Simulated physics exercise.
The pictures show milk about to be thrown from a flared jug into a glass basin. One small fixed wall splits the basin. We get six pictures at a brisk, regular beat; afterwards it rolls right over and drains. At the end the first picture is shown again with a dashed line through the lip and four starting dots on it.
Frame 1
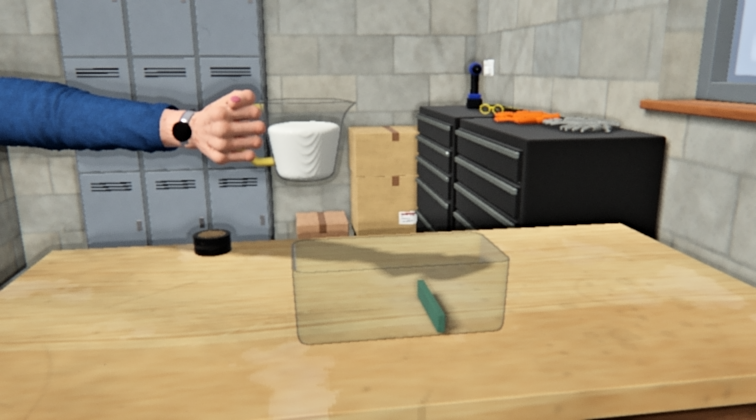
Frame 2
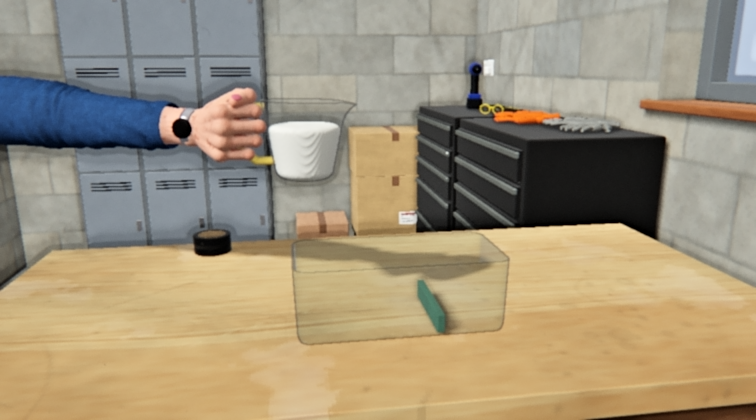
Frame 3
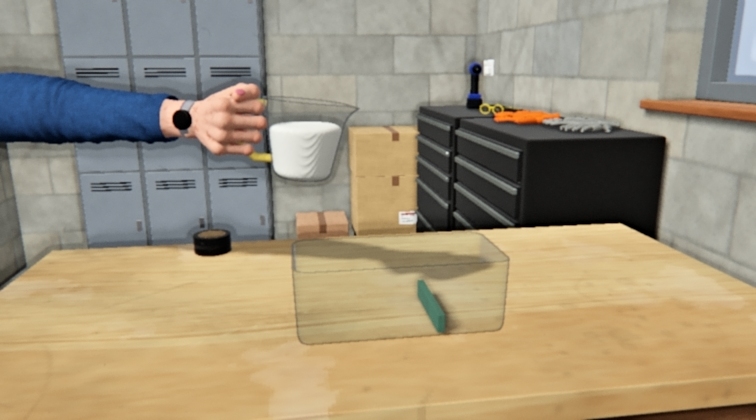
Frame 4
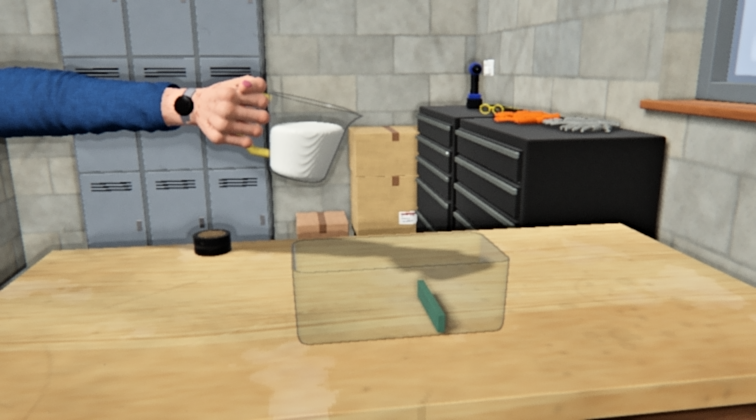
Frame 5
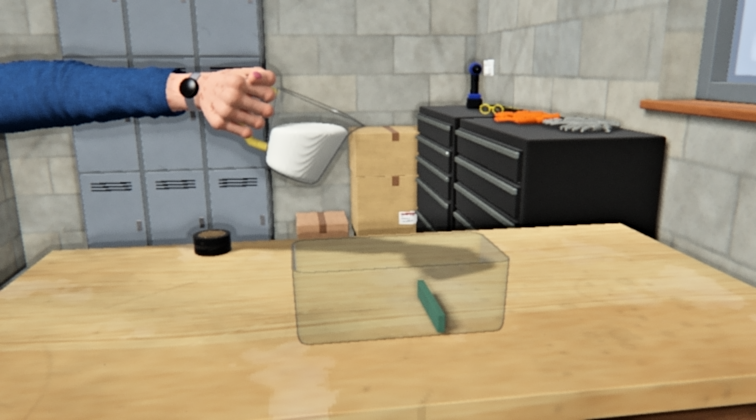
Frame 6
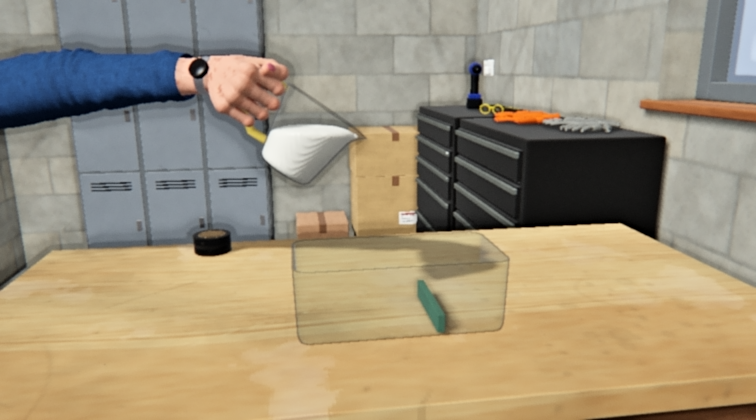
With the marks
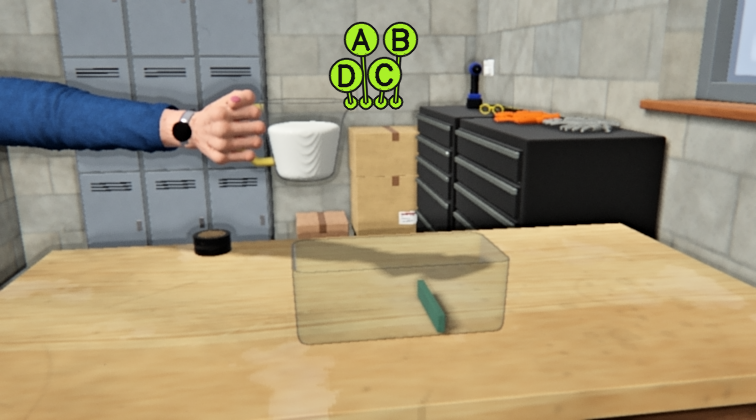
An arm in a blue sleeve with a dark watch held a clear jug of milk above a glass basin on a wooden table, then gradually tilted it to the right, the milk reaching its lip.
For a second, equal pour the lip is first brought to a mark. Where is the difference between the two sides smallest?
I would pick dot B.
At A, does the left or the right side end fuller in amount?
The left one.
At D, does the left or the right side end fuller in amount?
The left side.
On the marked copy, A at (365, 102); B at (395, 102); C at (380, 102); D at (350, 102).
With A, about 81 % ends left of the wall and 10 % right of it; 10 % is lost outside.
With B, about 50 % ends left of the wall and 47 % right of it; 3 % is lost outside.
With C, about 83 % ends left of the wall and 12 % right of it; 5 % is lost outside.
With D, about 80 % ends left of the wall and 14 % right of it; 6 % is lost outside.
